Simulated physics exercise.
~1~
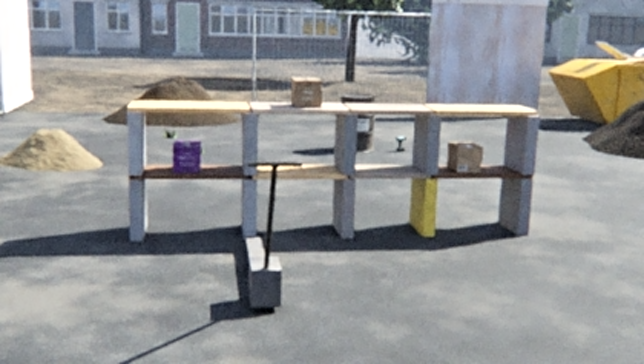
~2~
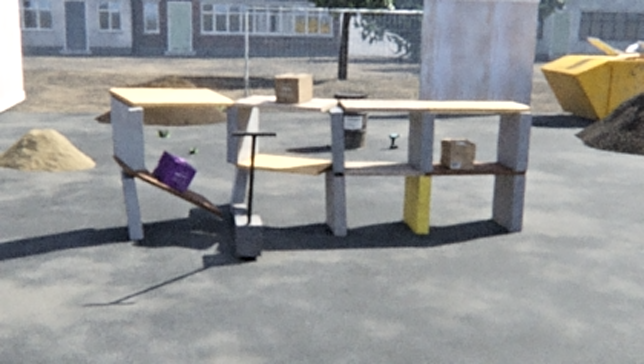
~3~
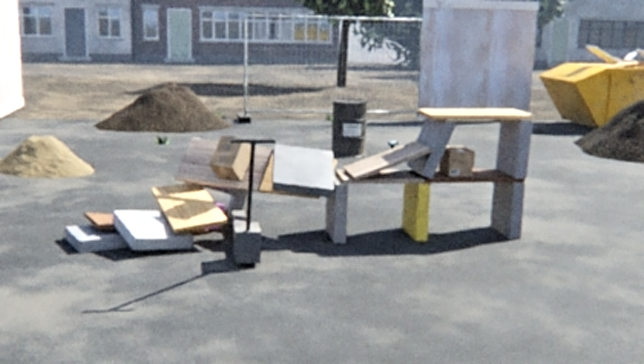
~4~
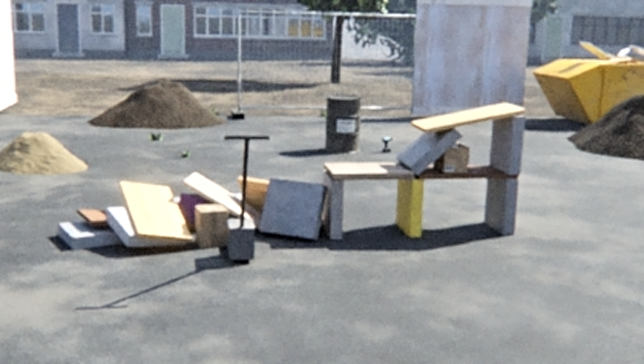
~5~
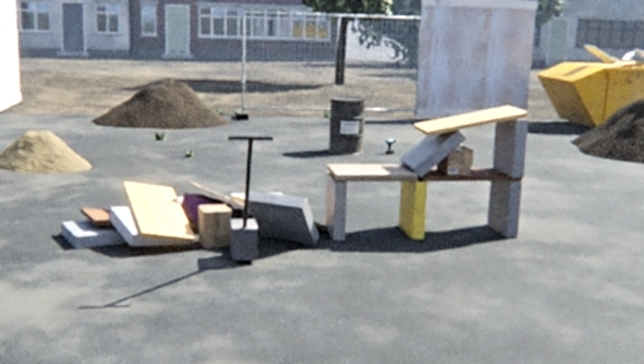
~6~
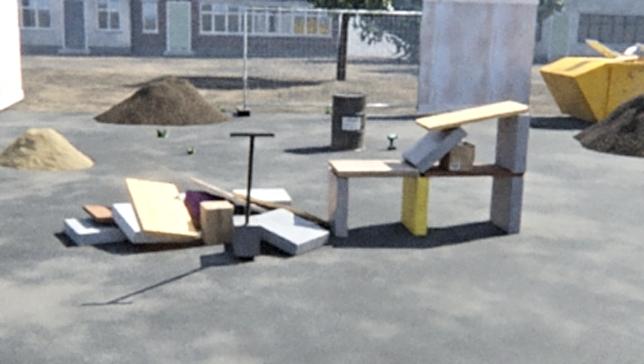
Two-tier shelving of boards and grey blocks collapsing at left beside a jack, the right end with its yellow upright still standing.
